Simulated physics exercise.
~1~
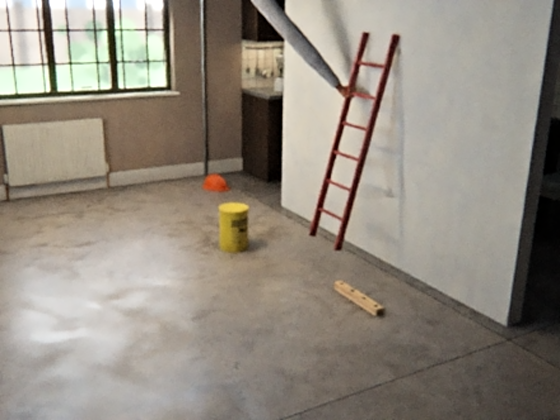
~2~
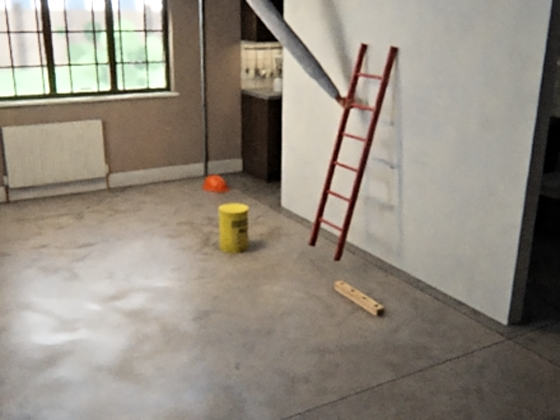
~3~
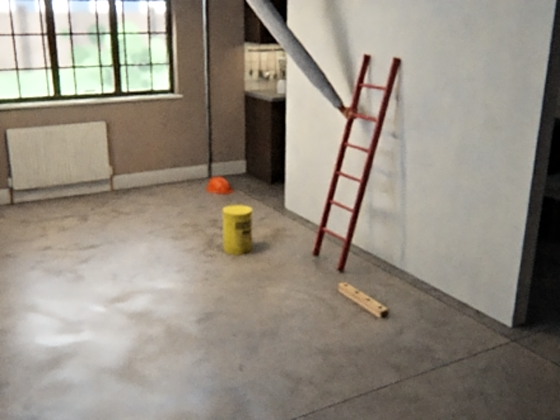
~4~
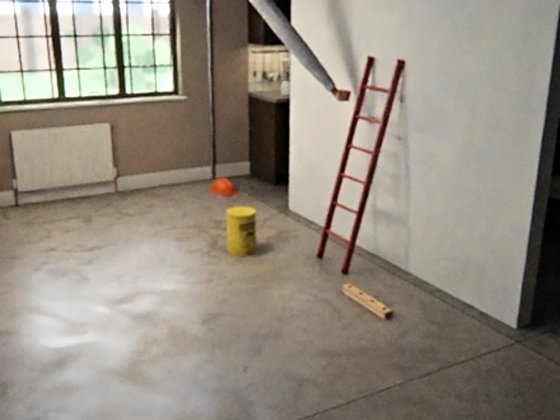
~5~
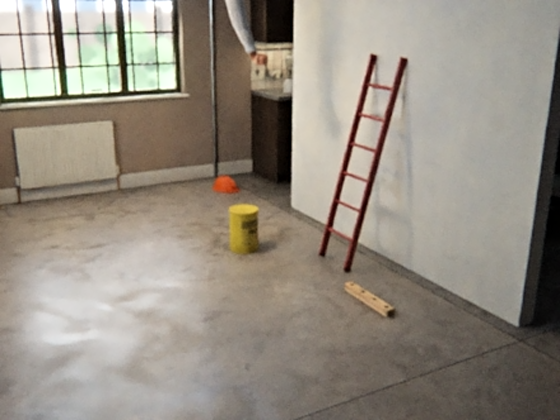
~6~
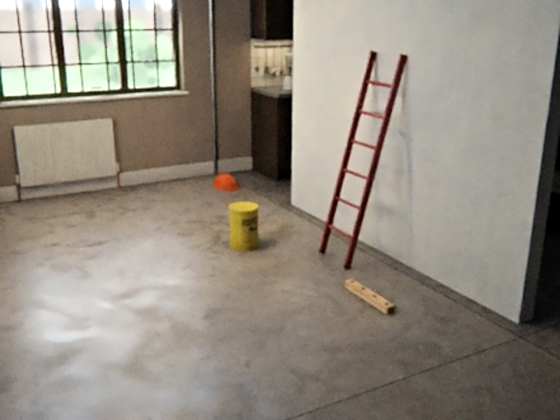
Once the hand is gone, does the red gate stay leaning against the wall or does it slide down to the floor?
The red gate stays leaning against the wall after the hand lets go of it.
